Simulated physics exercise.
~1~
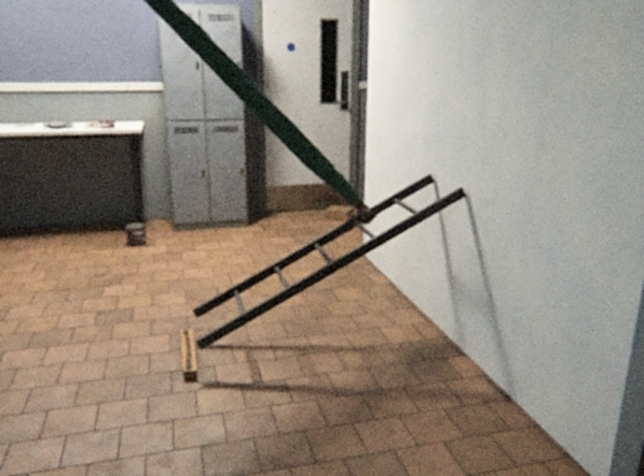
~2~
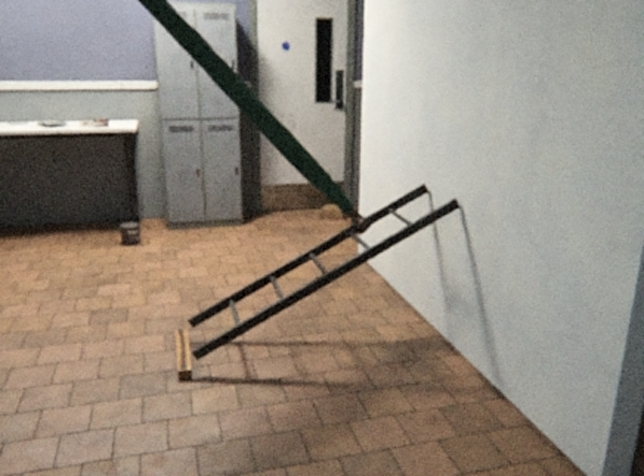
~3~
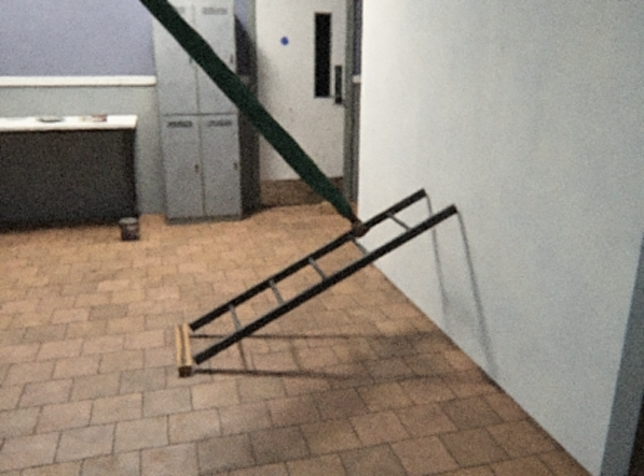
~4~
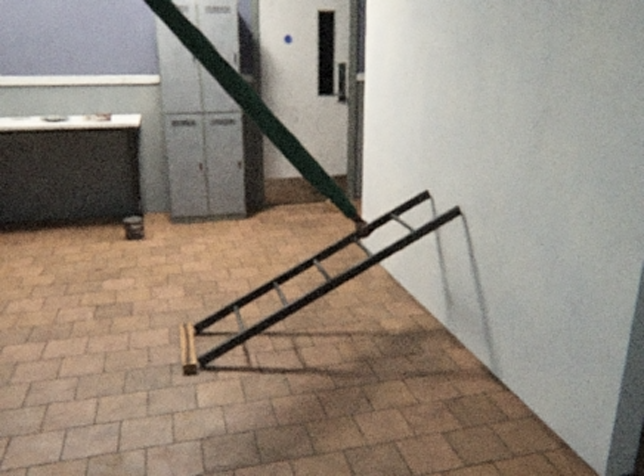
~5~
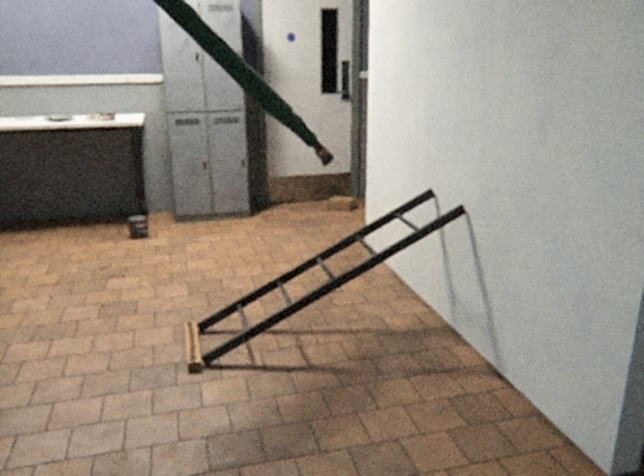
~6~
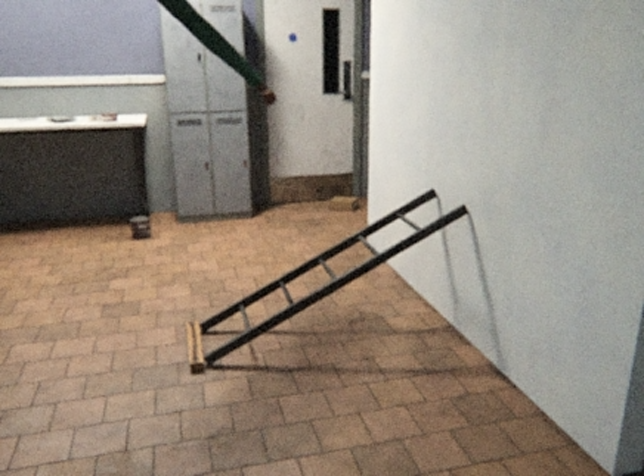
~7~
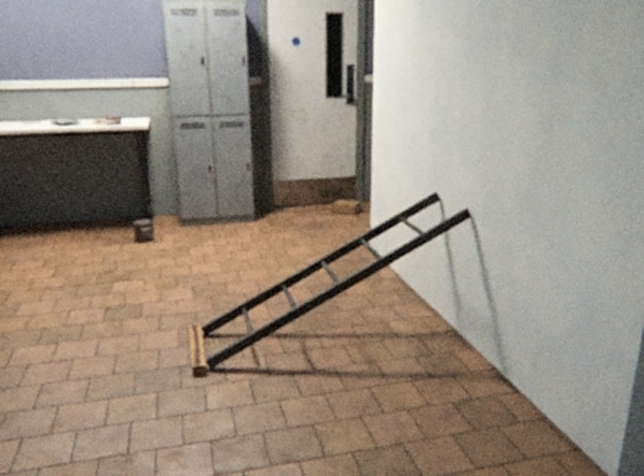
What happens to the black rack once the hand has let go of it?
It stays leaning against the wall, with its foot at the wooden batten on the floor.
